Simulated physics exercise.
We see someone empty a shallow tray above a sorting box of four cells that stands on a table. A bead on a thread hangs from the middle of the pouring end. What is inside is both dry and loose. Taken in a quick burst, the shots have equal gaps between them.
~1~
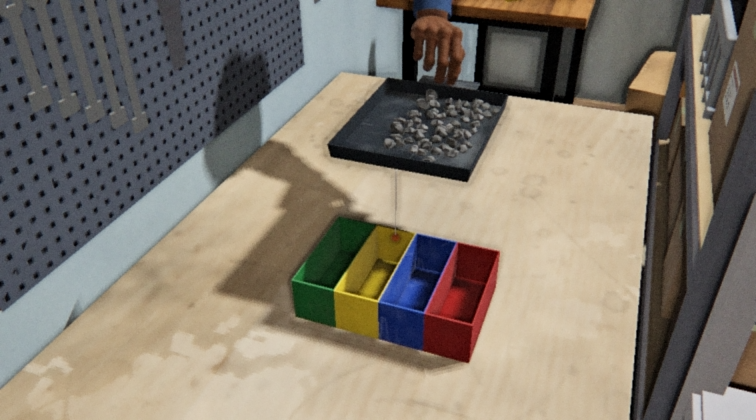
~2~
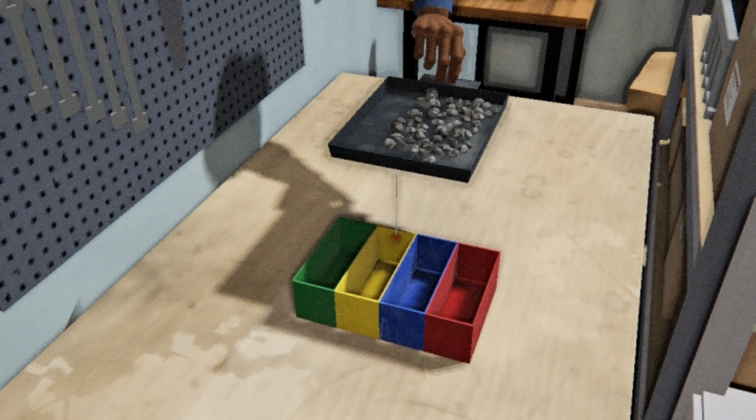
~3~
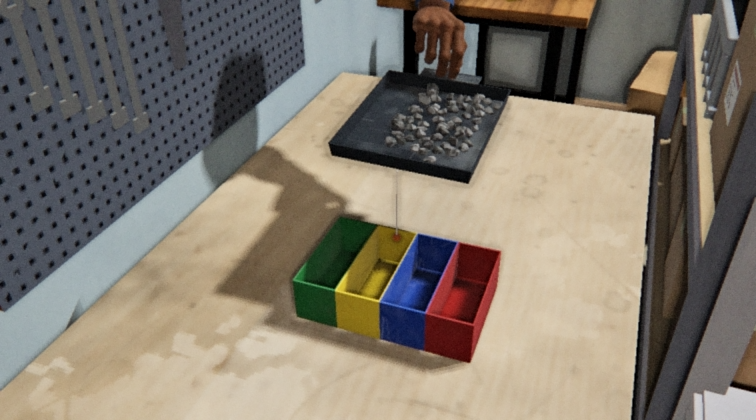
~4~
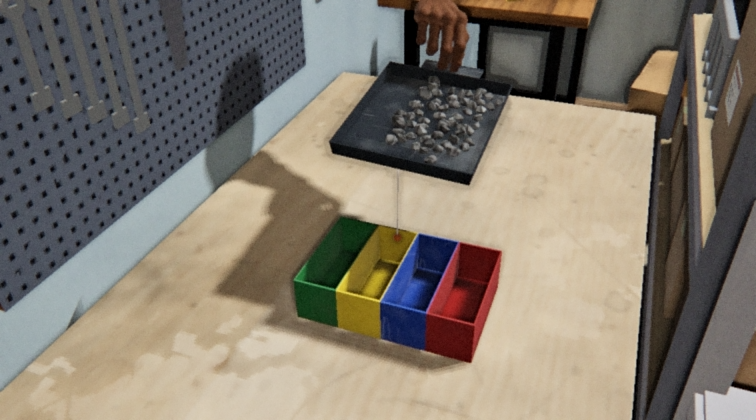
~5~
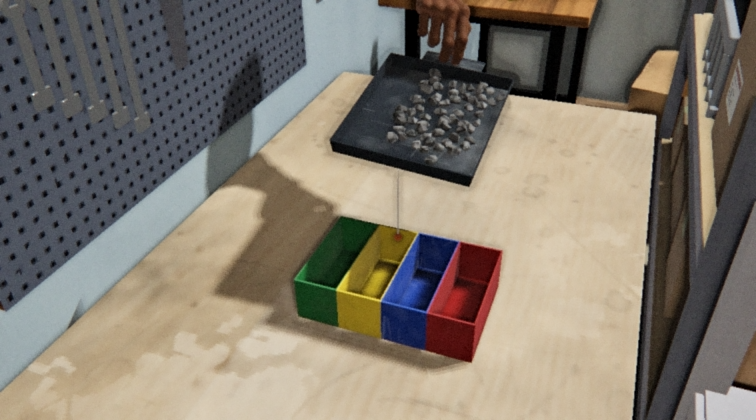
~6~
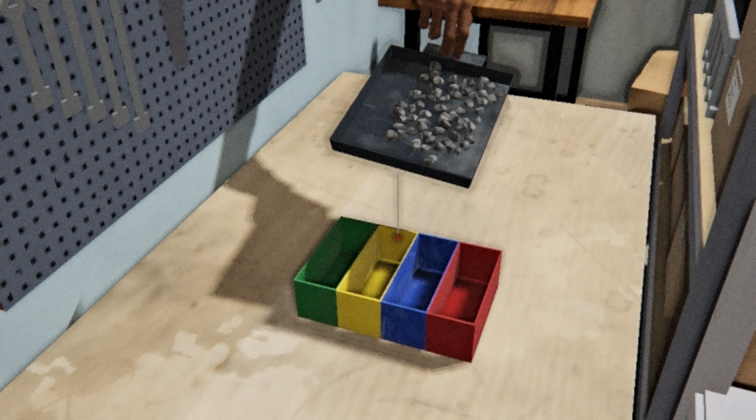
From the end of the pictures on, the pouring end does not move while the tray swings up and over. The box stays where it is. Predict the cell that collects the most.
I would say the red cell.
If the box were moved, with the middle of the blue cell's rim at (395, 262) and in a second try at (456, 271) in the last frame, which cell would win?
First try: That red cell. Second try: Blue.
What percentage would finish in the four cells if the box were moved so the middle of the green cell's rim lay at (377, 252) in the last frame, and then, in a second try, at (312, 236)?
In order: 100 percent, then 50 percent.
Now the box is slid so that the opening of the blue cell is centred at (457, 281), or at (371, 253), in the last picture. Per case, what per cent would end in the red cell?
0, then 10 %.
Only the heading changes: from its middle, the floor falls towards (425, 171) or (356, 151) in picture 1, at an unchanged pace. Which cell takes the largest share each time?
Try 1 - red; try 2 - the cell in green.
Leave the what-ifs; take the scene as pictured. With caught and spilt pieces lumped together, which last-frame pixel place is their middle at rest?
Last view, resting centre - approx. (453, 307).
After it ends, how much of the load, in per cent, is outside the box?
I'd put it close to 0 per cent.
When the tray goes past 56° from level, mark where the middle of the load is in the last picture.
Mark it at roughly (458, 146) in the final frame.
Soon, tray tipped steeply; all on the tray.
A while on, tray tipped right over; about a third on the tray; about a third in the red cell; a small part in the blue cell; about a quarter falling or outside the box.
Towards the end, tray tipped past a quarter turn; about two thirds in the red cell; about a third in the blue cell; a small part falling or outside the box.
Finally, tray tipped past a quarter turn; about two thirds in the red cell; about a third in the blue cell; none in the yellow cell; none in the green cell; a small part outside the box.
